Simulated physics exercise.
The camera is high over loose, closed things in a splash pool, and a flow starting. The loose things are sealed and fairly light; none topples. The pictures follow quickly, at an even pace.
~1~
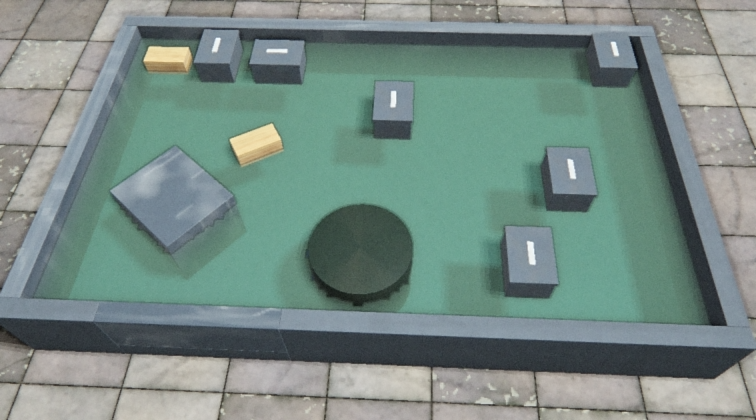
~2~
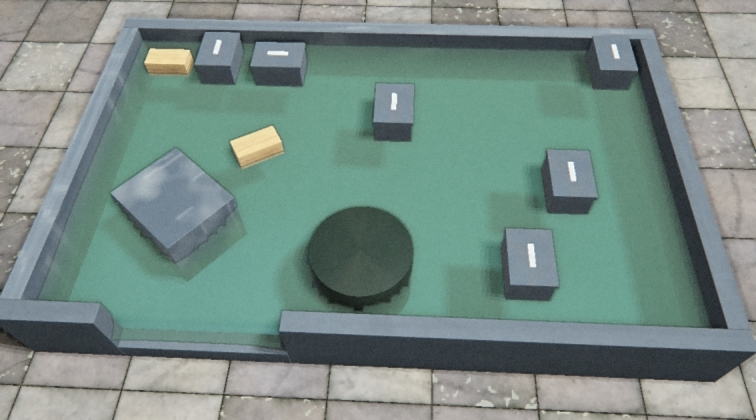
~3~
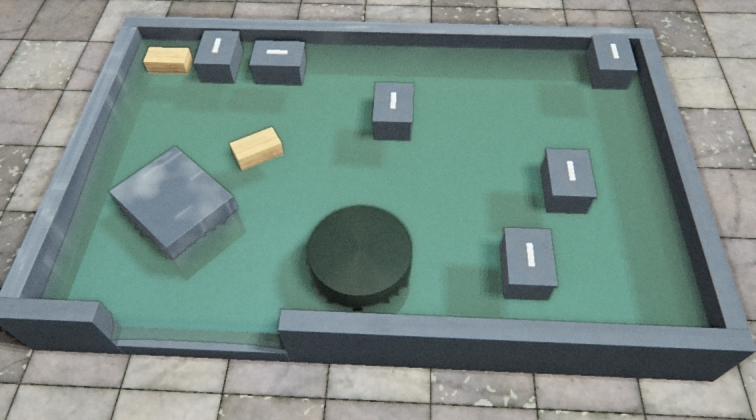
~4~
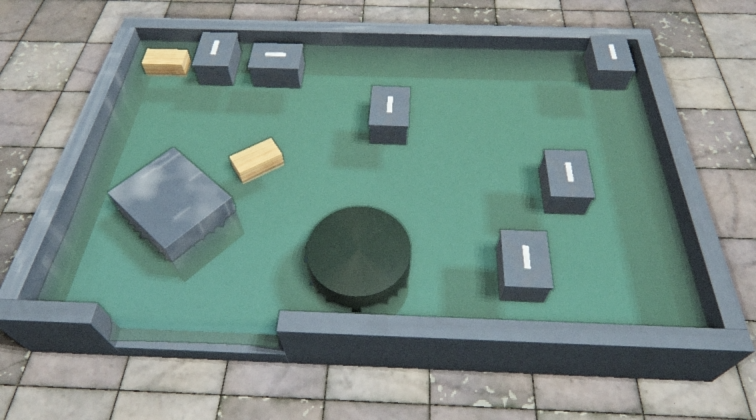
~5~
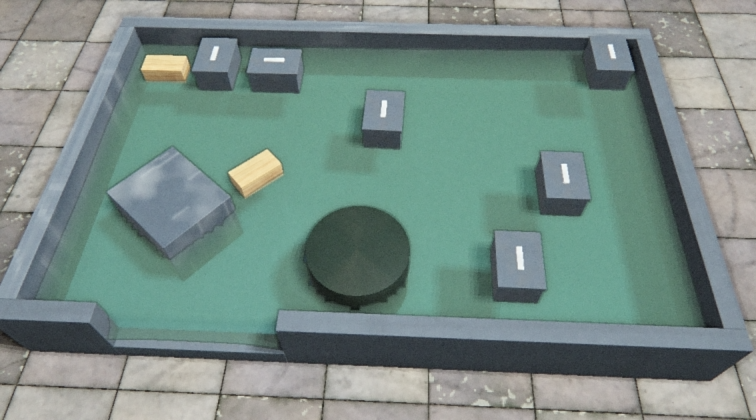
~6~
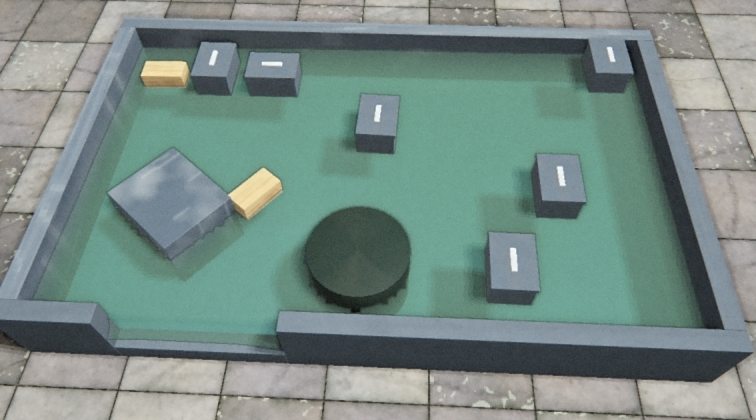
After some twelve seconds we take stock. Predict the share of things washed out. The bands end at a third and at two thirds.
Share: Not even a third.
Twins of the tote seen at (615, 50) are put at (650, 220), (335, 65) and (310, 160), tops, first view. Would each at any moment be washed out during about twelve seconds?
In that order: Stays, left behind, through.
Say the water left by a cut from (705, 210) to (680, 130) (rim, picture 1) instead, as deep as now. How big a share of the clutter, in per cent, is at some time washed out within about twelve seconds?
About 40 per cent.
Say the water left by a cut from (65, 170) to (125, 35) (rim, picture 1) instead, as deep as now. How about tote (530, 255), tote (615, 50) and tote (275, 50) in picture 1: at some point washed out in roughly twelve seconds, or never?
In that order: Left behind, left behind, gone.
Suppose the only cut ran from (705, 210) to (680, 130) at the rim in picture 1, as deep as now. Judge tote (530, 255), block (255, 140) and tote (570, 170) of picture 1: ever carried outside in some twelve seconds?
One after the other: Carried outside, left behind, out.
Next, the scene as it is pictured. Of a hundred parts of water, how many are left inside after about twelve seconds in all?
I make it 60 per cent.
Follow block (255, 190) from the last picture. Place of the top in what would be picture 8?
Around (252, 221).
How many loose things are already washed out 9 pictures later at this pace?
It comes to 1.
A moment on, 0 of 8 are out; 8 afloat.
Next, 1 of 8 are out; 7 afloat.
Later, 1 of 8 are out; 7 afloat.
In the end, 2 of 8 are out; 6 afloat.
